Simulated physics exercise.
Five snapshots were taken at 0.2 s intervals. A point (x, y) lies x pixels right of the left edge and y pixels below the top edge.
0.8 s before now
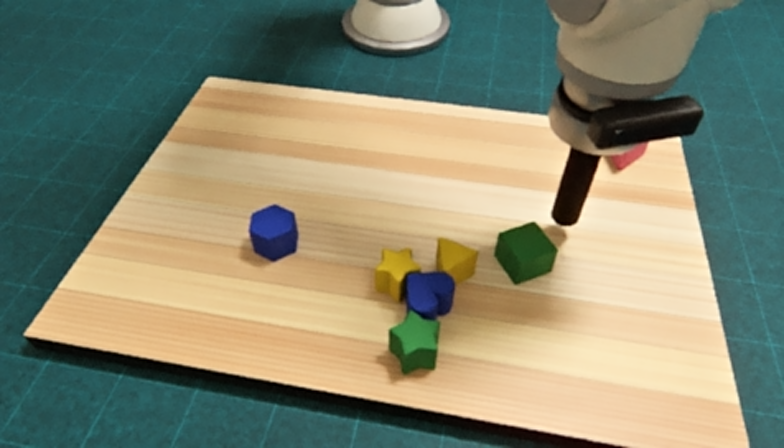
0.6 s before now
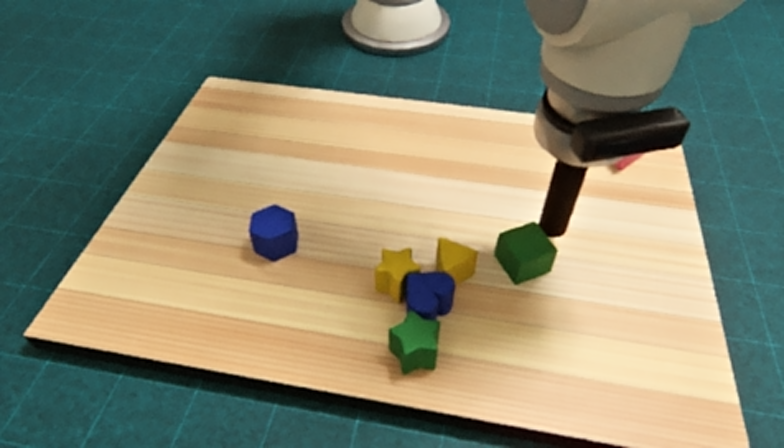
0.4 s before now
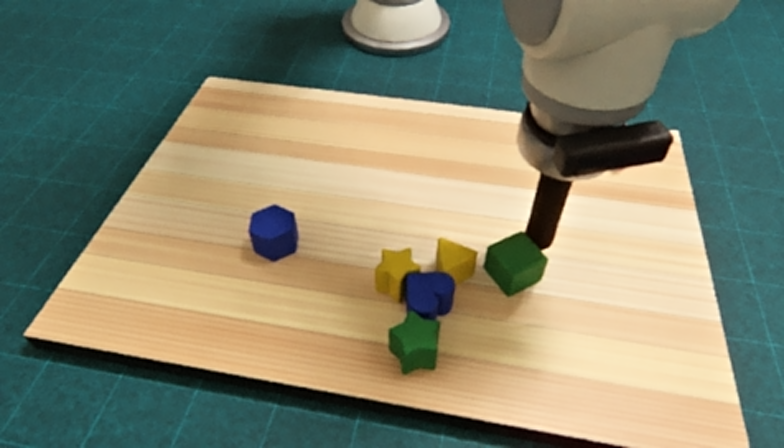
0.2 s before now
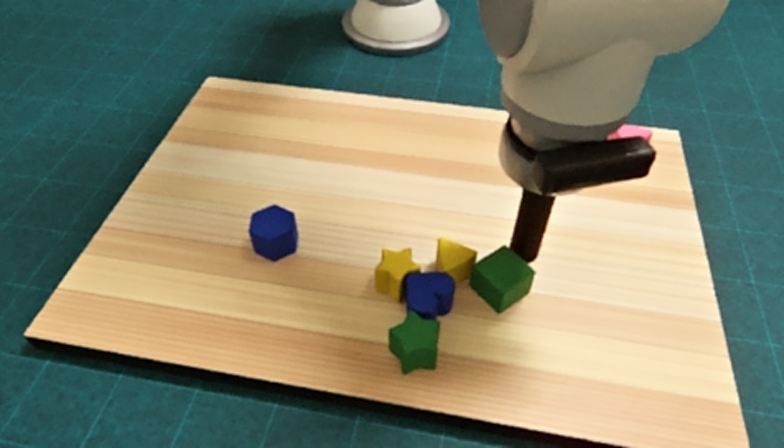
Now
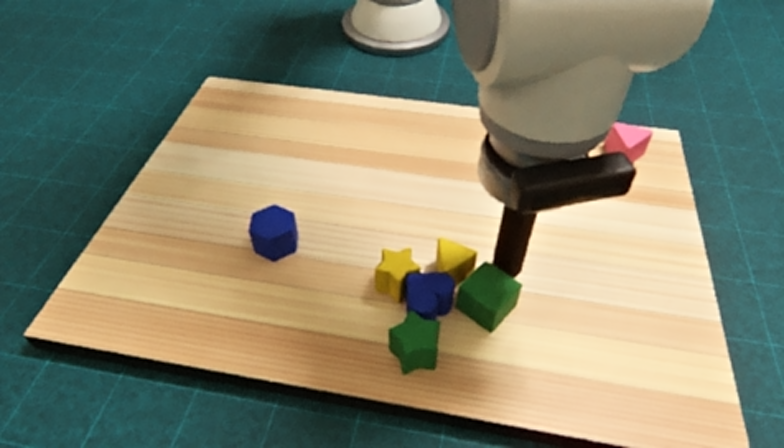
The clip shows a robot arm with a dark rod above a wooden board of colored blocks; the rod moves down and left, then pushes the green square block a short way toward the lower left, near the blue heart-shaped block.
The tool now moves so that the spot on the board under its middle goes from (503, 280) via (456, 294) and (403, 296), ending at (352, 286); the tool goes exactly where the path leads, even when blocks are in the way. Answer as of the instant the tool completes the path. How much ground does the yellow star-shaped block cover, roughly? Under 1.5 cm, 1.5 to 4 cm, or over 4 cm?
Once the path is done, the yellow star-shaped block lies more than 4 cm from its present place.
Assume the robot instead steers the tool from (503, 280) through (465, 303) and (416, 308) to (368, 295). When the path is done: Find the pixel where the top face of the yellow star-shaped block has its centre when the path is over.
It is going to be at (367, 245).
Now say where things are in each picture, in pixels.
In the first picture, tip of the tool at (565, 217), middles of tops, yellow star-shaped block at (398, 262), green star-shaped block at (416, 332), blue heart-shaped block at (428, 288), yellow triangle at (454, 252), green square block at (528, 240).
In the second picture, tool at (552, 228), nothing pushed.
In the third picture, tool at (538, 240), green square block at (518, 251).
In the fourth picture, tool at (523, 253), green square block at (505, 267).
In the fifth picture, tool at (506, 267), yellow star-shaped block at (398, 262), green star-shaped block at (416, 332), blue heart-shaped block at (428, 288), yellow triangle at (454, 252), green square block at (491, 284).
The first path, step by step. One third of the way, tool at (456, 282); blue heart-shaped block at (419, 291); yellow triangle at (442, 250), turned 25° clockwise; green square block at (473, 308), turned 35° anticlockwise.
Two thirds of the way, tool at (402, 283); yellow star-shaped block at (376, 259), turned 55° clockwise; green star-shaped block at (405, 341), turned 60° anticlockwise; blue heart-shaped block at (376, 305), turned 35° anticlockwise; yellow triangle at (439, 251), turned 35° clockwise; green square block at (471, 308), turned 40° anticlockwise.
At the end, tool at (351, 273); yellow star-shaped block at (332, 244), turned 75° clockwise; green star-shaped block at (405, 341), turned 60° anticlockwise; blue heart-shaped block at (366, 306), turned 65° anticlockwise; yellow triangle at (439, 251), turned 35° clockwise; green square block at (471, 308), turned 40° anticlockwise.
